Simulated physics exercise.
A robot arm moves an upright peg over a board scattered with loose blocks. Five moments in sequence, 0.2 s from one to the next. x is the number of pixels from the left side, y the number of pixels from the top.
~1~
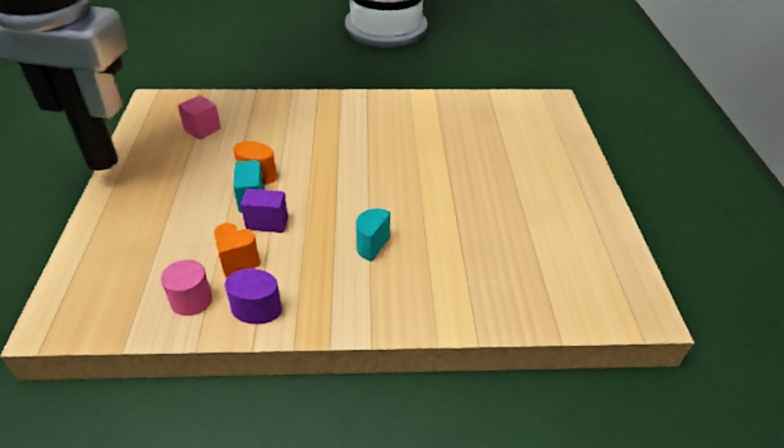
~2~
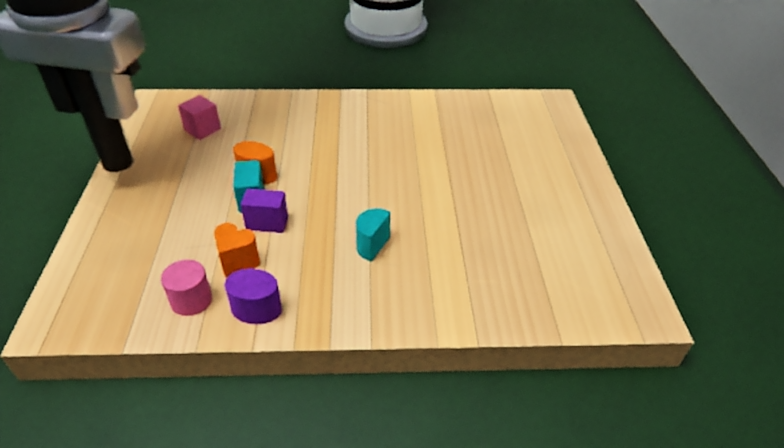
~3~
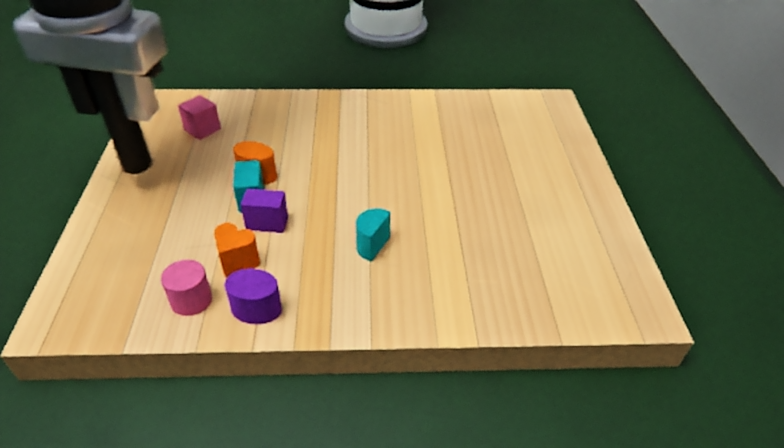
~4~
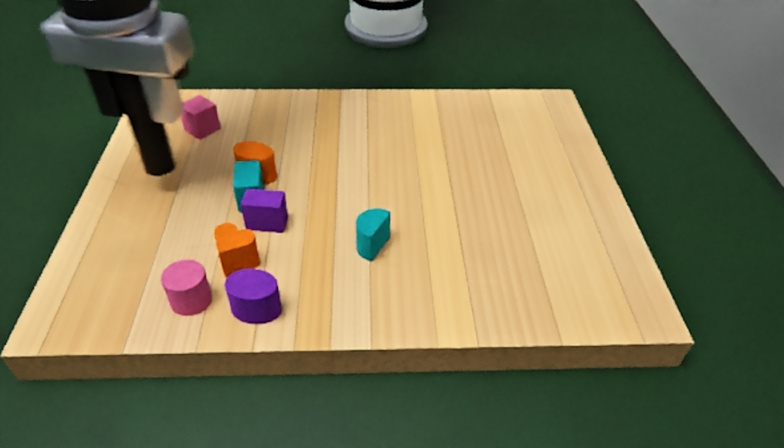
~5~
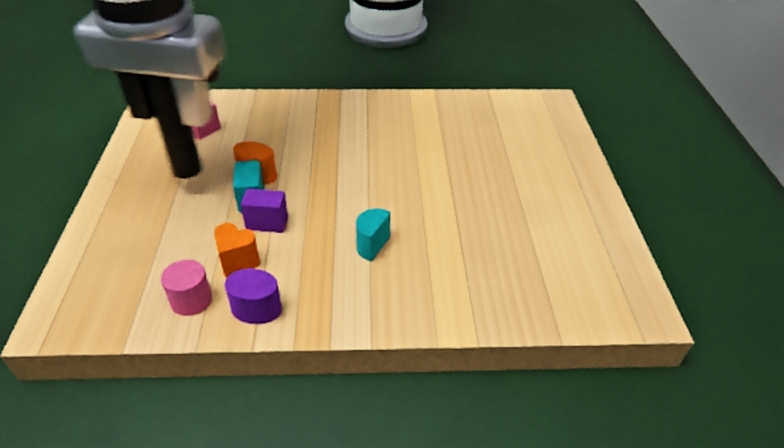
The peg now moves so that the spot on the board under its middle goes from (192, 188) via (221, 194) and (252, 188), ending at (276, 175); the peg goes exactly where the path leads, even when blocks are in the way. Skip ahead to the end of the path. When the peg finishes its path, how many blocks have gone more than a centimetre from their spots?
That makes 2 blocks.
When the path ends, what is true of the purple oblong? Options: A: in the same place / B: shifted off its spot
I'll go with A - in the same place.
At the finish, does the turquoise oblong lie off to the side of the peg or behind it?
It seems so.
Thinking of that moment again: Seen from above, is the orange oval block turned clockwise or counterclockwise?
Direction: Anticlockwise.
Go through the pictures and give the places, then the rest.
Tip of the peg (103, 162), middles of tops, turquoise oblong (246, 173), orange oval block (253, 150), purple oblong (263, 198), in the first frame.
Peg (118, 164), nothing pushed, in the second frame.
Peg (137, 165), nothing pushed, in the third frame.
Peg (160, 168), nothing pushed, in the fourth frame.
Peg (187, 170), turquoise oblong (246, 173), orange oval block (253, 150), purple oblong (263, 198), in the fifth frame.
Halfway along, peg (234, 174); turquoise oblong (257, 173), turned 25° clockwise.
At the end, peg (274, 157); turquoise oblong (270, 172), turned 60° clockwise; orange oval block (275, 132), turned 50° anticlockwise; purple oblong unmoved.
